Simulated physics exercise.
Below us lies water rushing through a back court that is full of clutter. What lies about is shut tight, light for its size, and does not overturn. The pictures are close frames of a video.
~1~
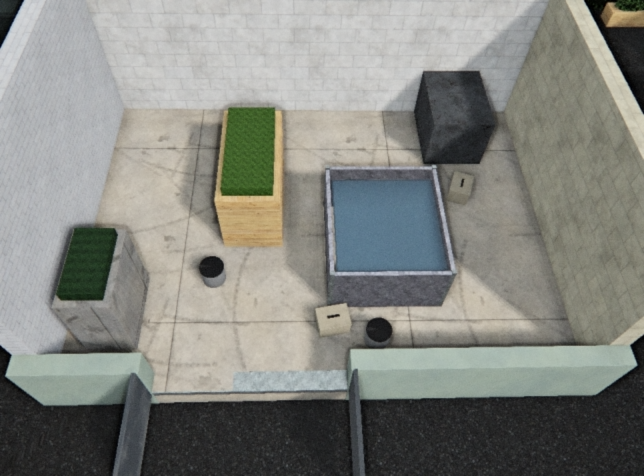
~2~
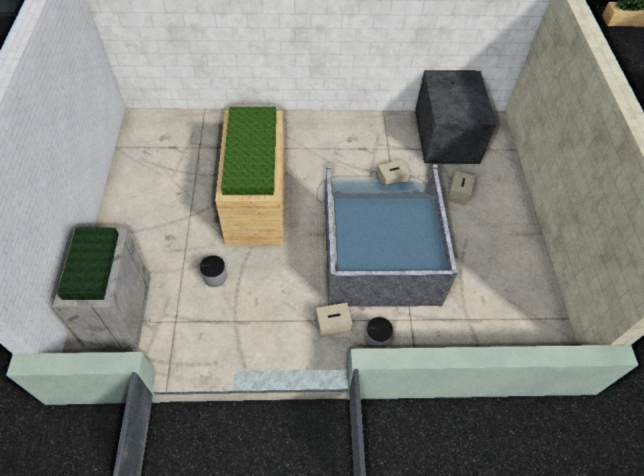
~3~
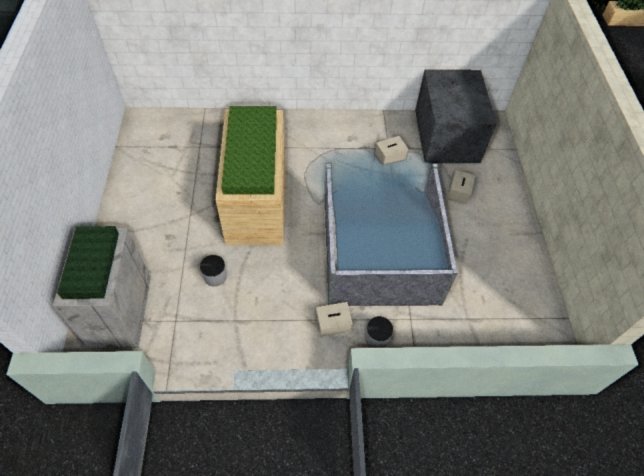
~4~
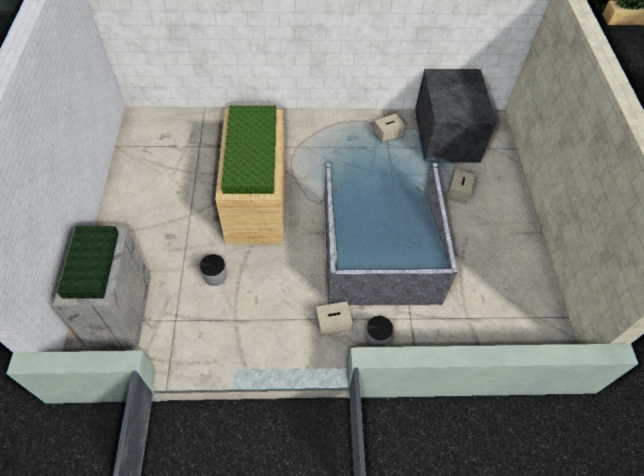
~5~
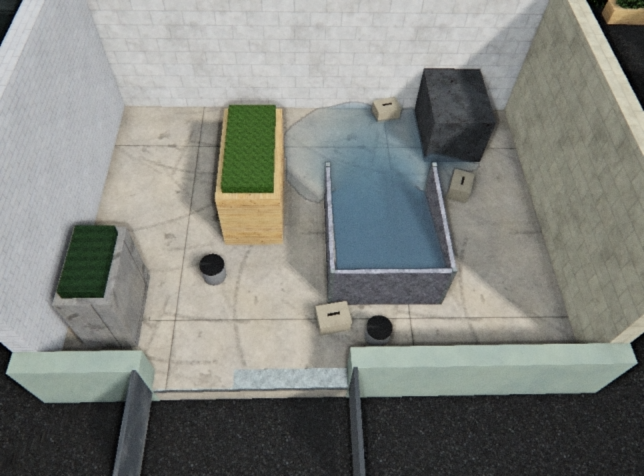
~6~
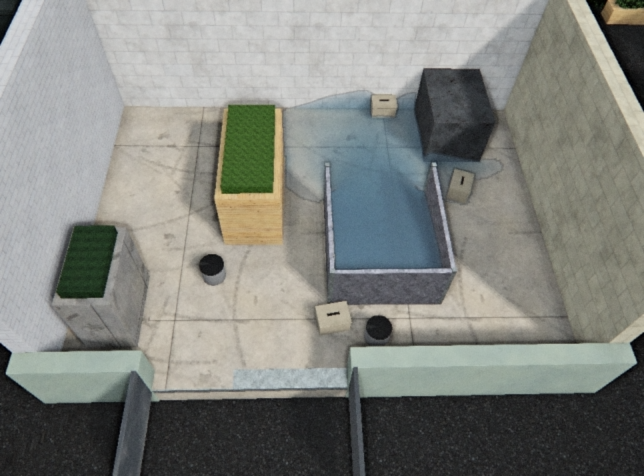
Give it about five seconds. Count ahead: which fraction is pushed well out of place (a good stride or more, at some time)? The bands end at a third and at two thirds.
That comes to from one to two thirds.
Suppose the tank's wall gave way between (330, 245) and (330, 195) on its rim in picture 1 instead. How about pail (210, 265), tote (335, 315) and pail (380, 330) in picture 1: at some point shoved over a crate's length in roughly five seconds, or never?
As listed: Swept aside, short of that, under that.
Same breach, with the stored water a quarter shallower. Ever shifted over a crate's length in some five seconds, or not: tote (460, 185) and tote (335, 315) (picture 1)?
As listed: That far or more, under that.
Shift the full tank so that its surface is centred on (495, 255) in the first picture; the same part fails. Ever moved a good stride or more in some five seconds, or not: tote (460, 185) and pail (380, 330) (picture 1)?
In turn: Yes, yes.
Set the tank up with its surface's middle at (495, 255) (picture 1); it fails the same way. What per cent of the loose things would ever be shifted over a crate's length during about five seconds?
Some 60 per cent.
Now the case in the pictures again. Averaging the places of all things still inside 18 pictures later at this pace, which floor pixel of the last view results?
Close to (329, 252).
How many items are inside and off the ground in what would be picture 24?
That makes 2.
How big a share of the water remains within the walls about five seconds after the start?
I make it 98 per cent.
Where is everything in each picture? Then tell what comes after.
In the first frame, a tote is out of sight; a pail at (379, 329) rests on the ground; 0 of 5 have shifted.
In the second frame, a tote at (394, 169) rests on the ground, close to its start; a pail at (380, 329) rests on the ground; 1 of 5 have shifted.
In the third frame, a tote at (392, 146), on the bottom, a stride from its start; a pail at (380, 328) rests on the ground; 1 of 5 have shifted.
In the fourth frame, a tote at (390, 123), on the bottom, a stride from its start; a pail at (380, 328), on the bottom; 1 of 5 have shifted.
In the fifth frame, a tote at (387, 105) rests on the ground, far from its start; a pail at (379, 327), on the bottom; 1 of 5 have shifted.
In the sixth frame, a tote at (384, 101), afloat, far from its start; a pail at (379, 327), on the bottom; 1 of 5 have shifted.
A moment on, 1 of 5 are well off their spots; 1 afloat.
Next, 1 of 5 are well off their spots; 1 afloat.
Later, 2 of 5 are well off their spots; 2 afloat.
In the end, 3 of 5 are well off their spots, and 3 have been at some point; 3 afloat.
